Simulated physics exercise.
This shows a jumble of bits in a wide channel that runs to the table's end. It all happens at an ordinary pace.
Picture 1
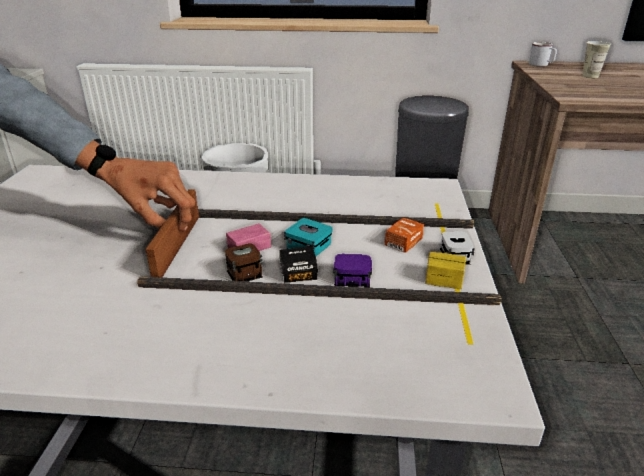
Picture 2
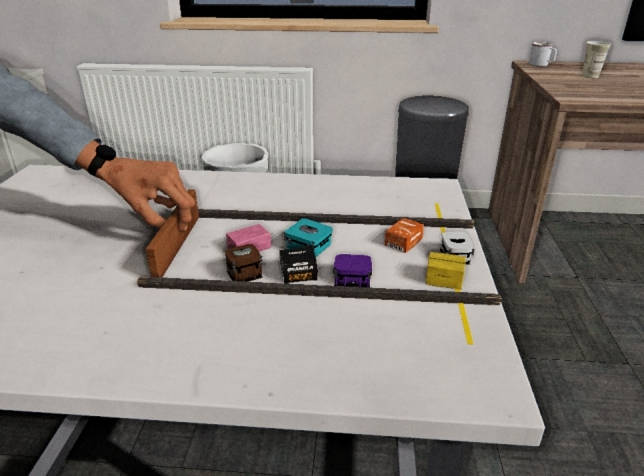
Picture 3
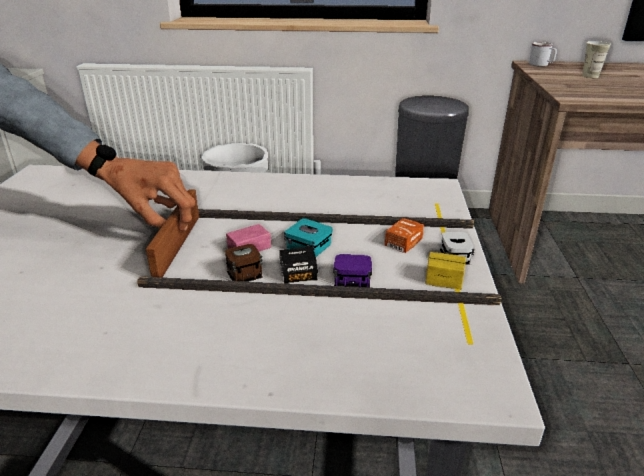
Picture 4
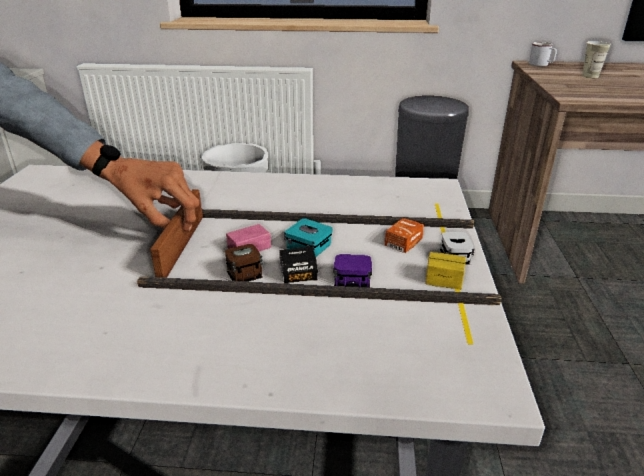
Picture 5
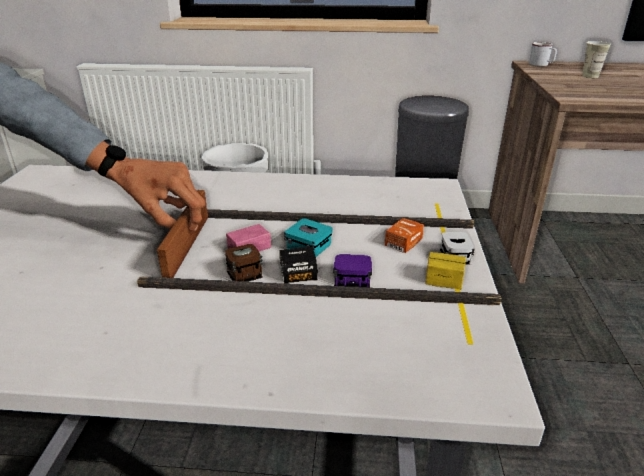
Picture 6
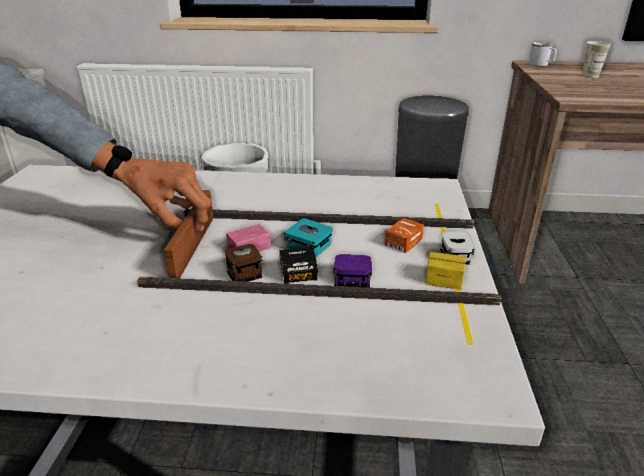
A hand slides a wooden board slightly right between two dark rails on a white table, small colourful boxes ahead staying still.
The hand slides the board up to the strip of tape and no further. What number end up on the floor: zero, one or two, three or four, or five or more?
The number that fall off is five or more.
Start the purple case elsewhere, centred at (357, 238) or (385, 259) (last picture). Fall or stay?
The purple case is lost; goes over.
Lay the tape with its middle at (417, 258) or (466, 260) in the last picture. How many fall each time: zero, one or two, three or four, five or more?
One after another: Three or four; five or more.
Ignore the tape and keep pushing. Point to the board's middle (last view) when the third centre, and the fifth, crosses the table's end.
First at (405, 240), next at (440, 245).
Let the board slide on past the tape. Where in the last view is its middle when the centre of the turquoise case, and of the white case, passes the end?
At (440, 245) for the turquoise case; at (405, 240) for the white case.
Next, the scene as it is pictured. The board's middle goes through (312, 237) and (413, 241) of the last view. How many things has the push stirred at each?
By then 5, and 8.
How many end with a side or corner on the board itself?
That makes 2.
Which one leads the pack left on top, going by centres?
Foremost is the orange box.
A little later, none off yet; white case at rest near (456, 249); yellow box at rest near (445, 271); orange box at rest near (405, 235).
When it is over, the number that fall off is five or more; down, black box, turquoise case, purple case, yellow box and white case.
